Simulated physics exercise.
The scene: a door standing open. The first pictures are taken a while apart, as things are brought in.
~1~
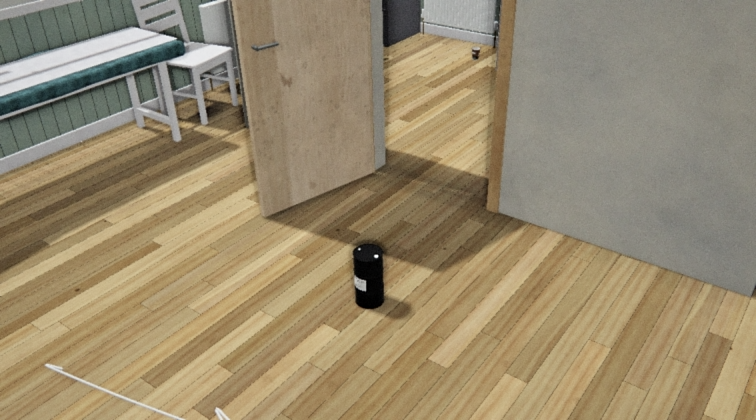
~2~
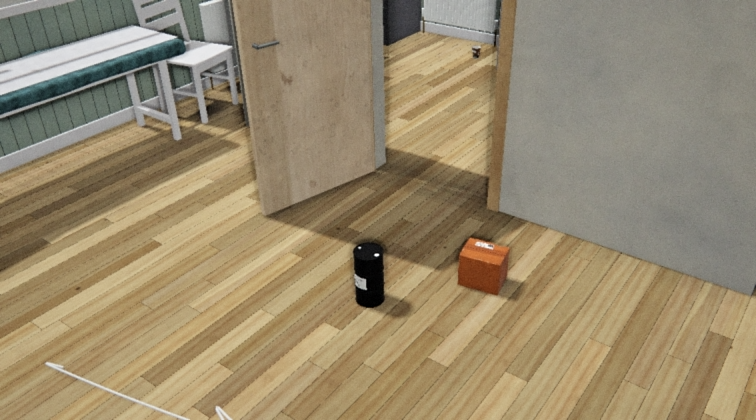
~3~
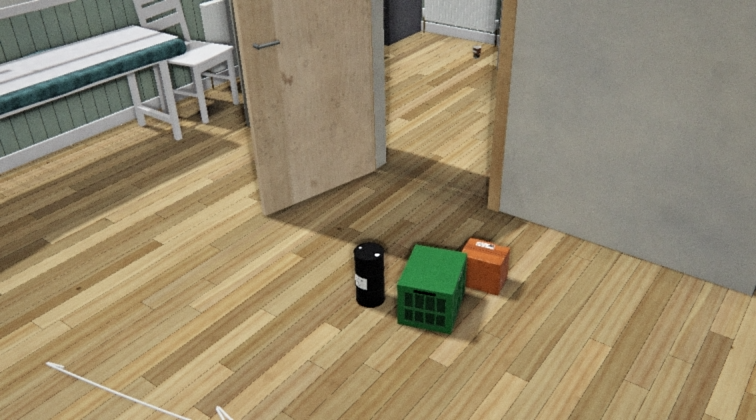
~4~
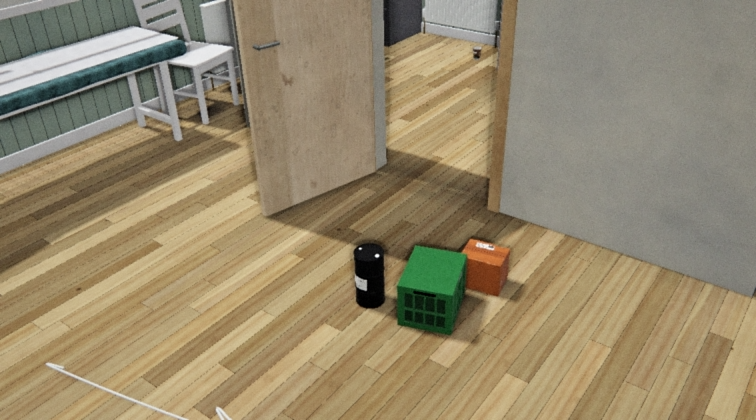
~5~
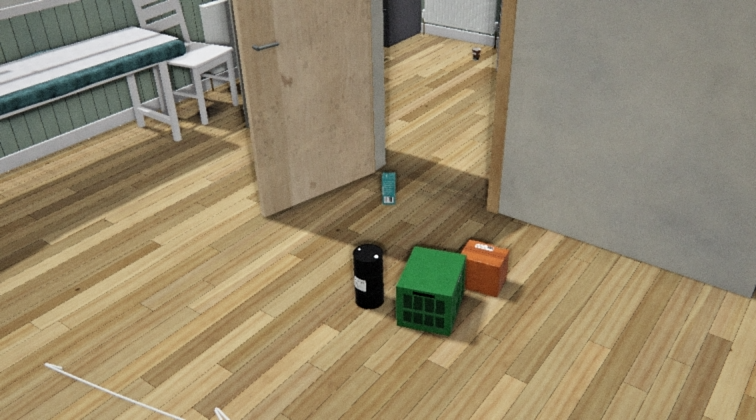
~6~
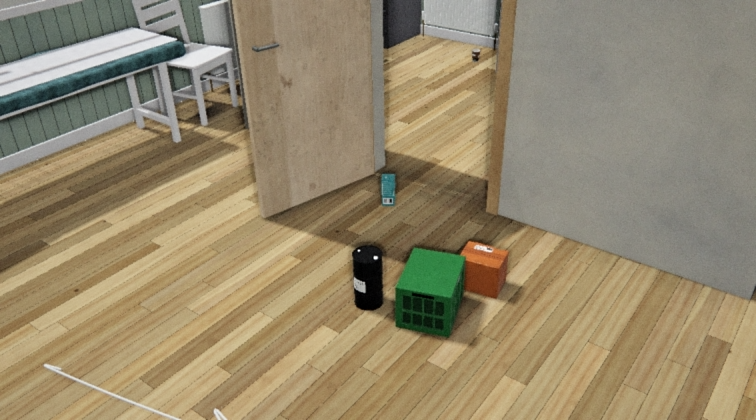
A pale wooden door stands wide open in a plank-floored room seen from above, with a grey wall to the right and white furniture at the left. A black canister stands on the floor near the middle. The door and view stay essentially still as an orange parcel appears right of the canister, then a green crate between them, and finally a small turquoise carton near the door's edge.
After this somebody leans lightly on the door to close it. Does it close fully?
Here the door reaches the frame.
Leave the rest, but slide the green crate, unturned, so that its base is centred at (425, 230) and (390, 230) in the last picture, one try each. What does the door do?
First try: It is blocked; second try: It jams.
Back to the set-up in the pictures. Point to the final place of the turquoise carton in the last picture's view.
Around (445, 171).
Then, 0.80 s on from there, door 69° open.
Then, 1.20 s on from there, door 35° open; turquoise carton shifted about its own width near (400, 188).
Then, 1.50 s on from there, door 8° open; turquoise carton shifted well along near (426, 180).
Then, 1.80 s on from there, door 0° open; turquoise carton turned 17° from how it was put near (440, 171).
In the end, door 0° open; toppled on the floor, turquoise carton; the other 3 unmoved. At the end, from the last picture's camera, turquoise carton near (445, 171).
